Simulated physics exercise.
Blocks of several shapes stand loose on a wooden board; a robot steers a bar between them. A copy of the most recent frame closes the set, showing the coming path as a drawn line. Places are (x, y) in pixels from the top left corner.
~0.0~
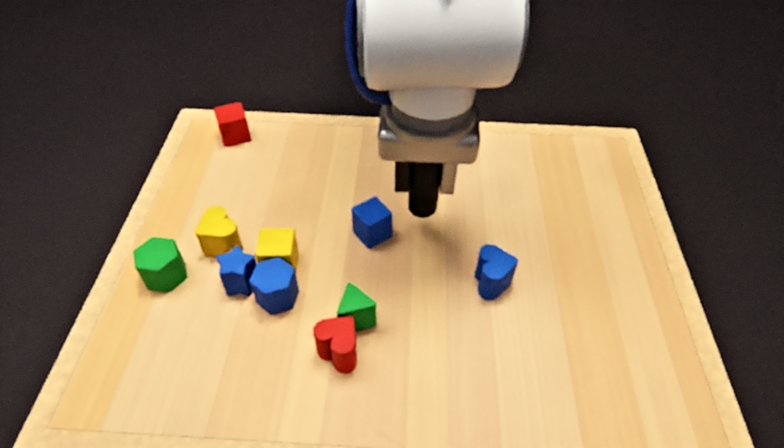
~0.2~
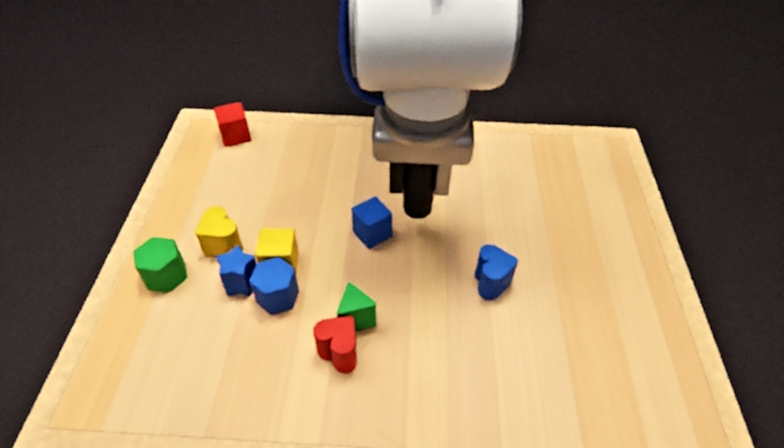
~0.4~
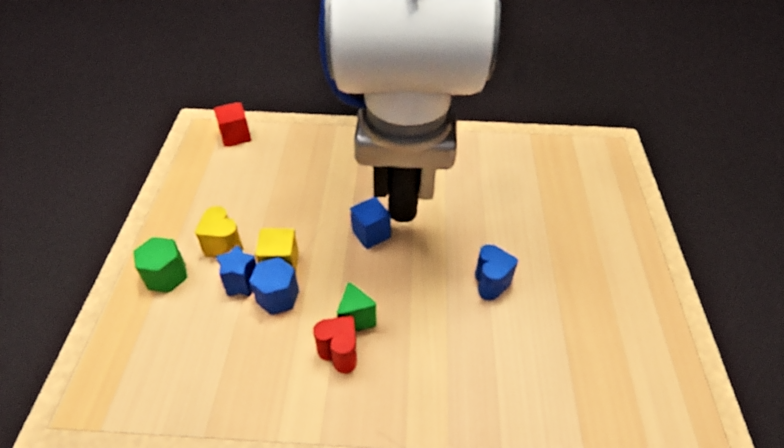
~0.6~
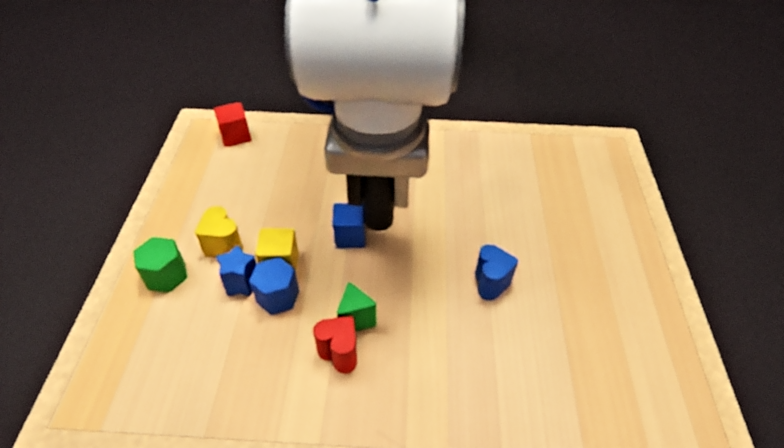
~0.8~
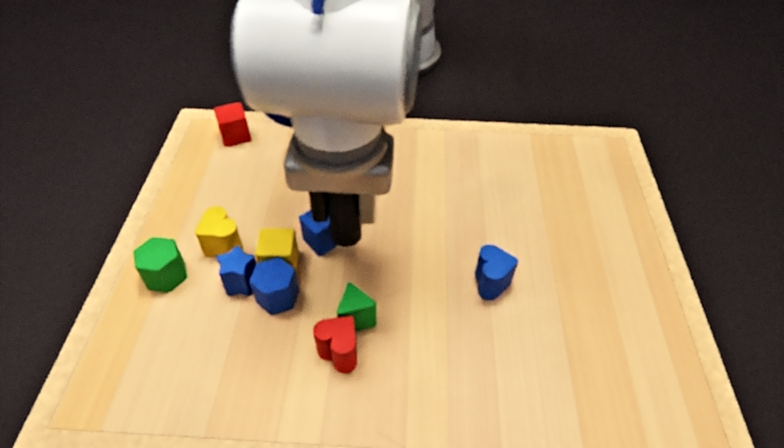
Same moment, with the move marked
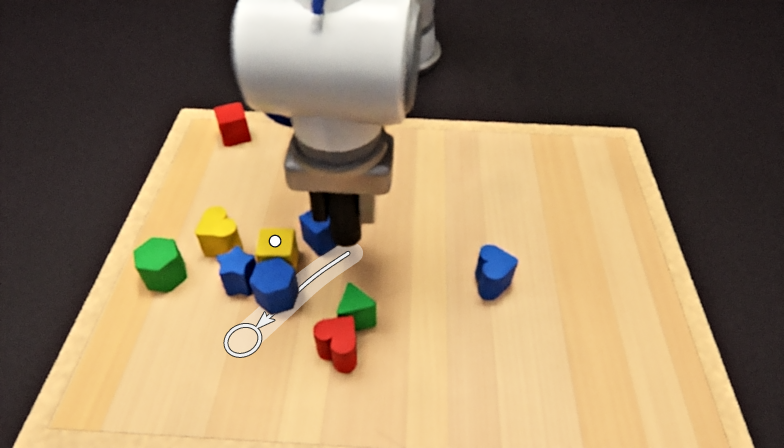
A robot arm moved its dark bar left across a wooden board of colourful blocks and pushed a blue cube toward the yellow block, while the other blocks stayed where they were.
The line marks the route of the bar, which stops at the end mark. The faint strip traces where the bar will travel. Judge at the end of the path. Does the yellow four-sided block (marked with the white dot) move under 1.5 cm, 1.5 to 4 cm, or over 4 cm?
My prediction: Under 1.5 cm.
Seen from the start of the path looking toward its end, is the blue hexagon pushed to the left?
It seems not.
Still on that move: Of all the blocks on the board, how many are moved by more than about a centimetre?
My guess is one.
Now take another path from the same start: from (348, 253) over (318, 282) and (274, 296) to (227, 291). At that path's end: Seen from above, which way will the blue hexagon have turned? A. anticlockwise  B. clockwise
My answer is option A.
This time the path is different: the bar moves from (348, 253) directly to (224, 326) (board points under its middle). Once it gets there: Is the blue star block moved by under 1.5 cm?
Short answer: Yes.
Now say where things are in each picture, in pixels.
Bar tip (422, 208); block tops, blue star block (234, 261); blue hexagon (272, 274); yellow four-sided block (275, 241), in the first frame.
Bar (418, 209); blocks unchanged, in the second frame.
Bar (403, 213); blocks unchanged, in the third frame.
Bar (379, 221); blocks unchanged, in the fourth frame.
Bar (347, 237); blue star block (234, 261); blue hexagon (272, 274); yellow four-sided block (275, 241), in the fifth frame.
Path on the board, from (348, 253) through (297, 292) to (243, 340); the dot is on the yellow four-sided block.
What follows on the original path. One third of the way, bar (310, 261); nothing pushed yet.
Two thirds of the way, bar (275, 291); blue star block (228, 263), turned 30° clockwise; blue hexagon (235, 293), turned 40° clockwise.
At the end, bar (237, 325); blue star block (227, 263), turned 35° clockwise; blue hexagon (197, 308), turned 90° clockwise; yellow four-sided block in place.
